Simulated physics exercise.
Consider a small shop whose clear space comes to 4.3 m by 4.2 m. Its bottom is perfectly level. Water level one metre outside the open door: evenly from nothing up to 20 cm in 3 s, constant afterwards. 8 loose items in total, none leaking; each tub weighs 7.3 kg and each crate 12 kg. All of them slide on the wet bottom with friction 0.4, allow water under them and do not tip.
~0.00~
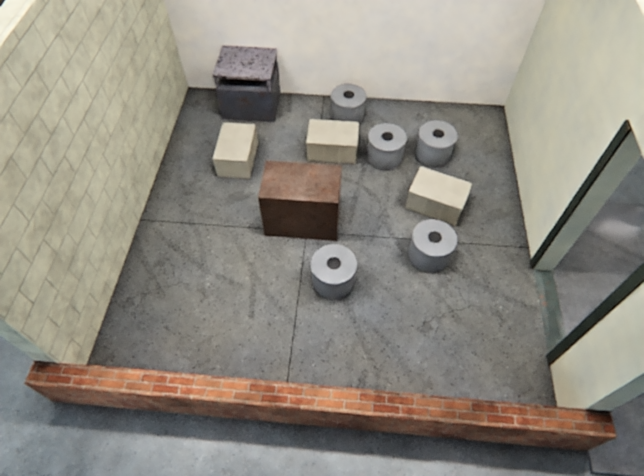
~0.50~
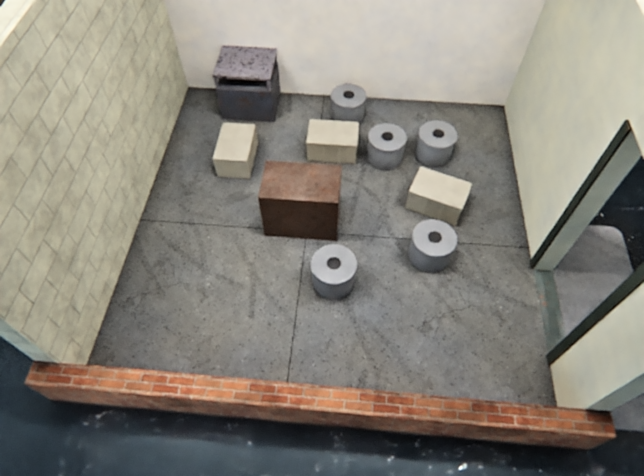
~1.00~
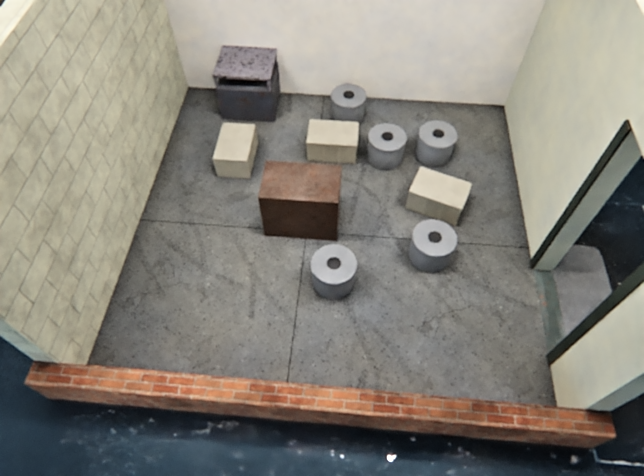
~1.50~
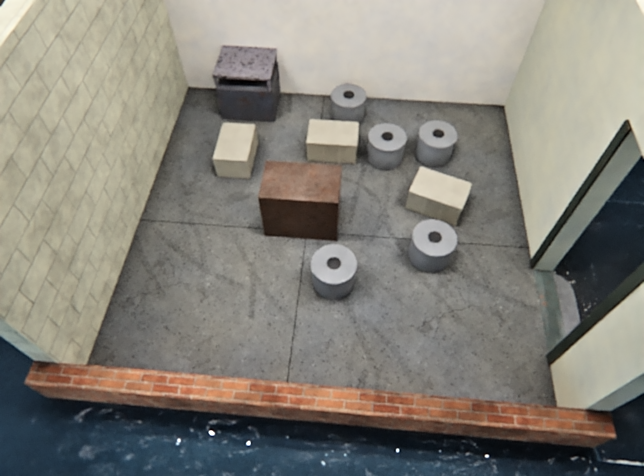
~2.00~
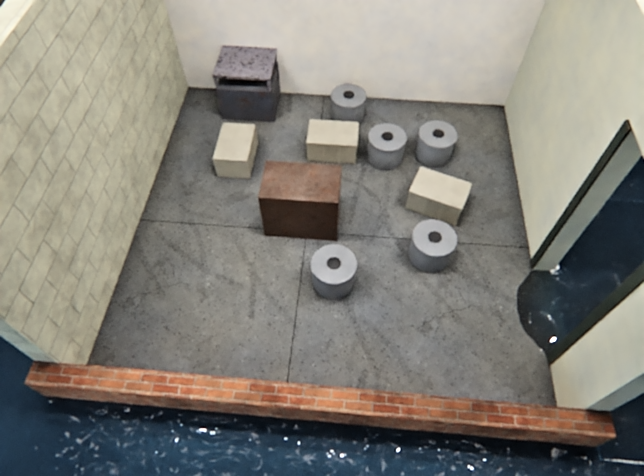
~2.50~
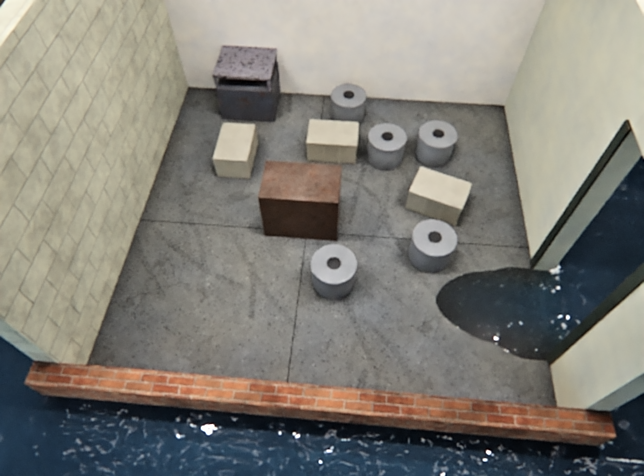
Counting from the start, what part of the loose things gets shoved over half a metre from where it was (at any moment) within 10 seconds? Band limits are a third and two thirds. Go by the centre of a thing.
The share is not even a third.
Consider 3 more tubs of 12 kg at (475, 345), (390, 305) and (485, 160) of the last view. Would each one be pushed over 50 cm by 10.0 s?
For each in turn I get a greater distance, a greater distance and a smaller distance.
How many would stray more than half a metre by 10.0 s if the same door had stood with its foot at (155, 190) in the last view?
You'd get 5 in that case.
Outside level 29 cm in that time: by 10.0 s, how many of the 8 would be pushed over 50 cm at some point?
So the tally would be 5.
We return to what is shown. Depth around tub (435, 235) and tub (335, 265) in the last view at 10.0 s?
First about 4 cm, second about 15 cm.
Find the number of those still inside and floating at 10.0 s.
The count is 2.
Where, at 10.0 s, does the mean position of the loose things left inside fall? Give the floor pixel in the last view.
I'd put it close to (343, 148) in the last view.
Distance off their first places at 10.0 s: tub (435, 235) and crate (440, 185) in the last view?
First 120 cm, then 0 cm.
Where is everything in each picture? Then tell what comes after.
The first frame shows a tub at (438, 134), on the bottom; a crate at (441, 187), on the bottom; water covers 0.0 m2; 0 of 8 have shifted.
The second frame shows a tub at (438, 134), on the bottom; a crate at (441, 187) rests on the ground; water covers 0.0 m2; 0 of 8 have shifted.
The third frame shows a tub at (438, 134) rests on the ground; a crate at (441, 187) rests on the ground; water covers 0.0 m2; 0 of 8 have shifted.
The fourth frame shows a tub at (438, 134) rests on the ground; a crate at (441, 187) rests on the ground; 0.0 m2 under water; 0 of 8 have shifted.
The fifth frame shows a tub at (438, 134) rests on the ground; a crate at (441, 187) rests on the ground; 0.1 m2 under water; 0 of 8 have shifted.
The sixth frame shows a tub at (438, 134) rests on the ground; a crate at (441, 187), on the bottom; water covers 0.7 m2; 0 of 8 have shifted.
After 3.5 s 0 of 8 are over 50 cm from their spots; 0 afloat.
After 4.5 s 1 of 8 are over 50 cm from their spots; 1 afloat.
After 7.0 s 2 of 8 are over 50 cm from their spots; 1 afloat.
After 10.0 s 2 of 8 are over 50 cm from their spots, and 2 have been at some point; 2 afloat.
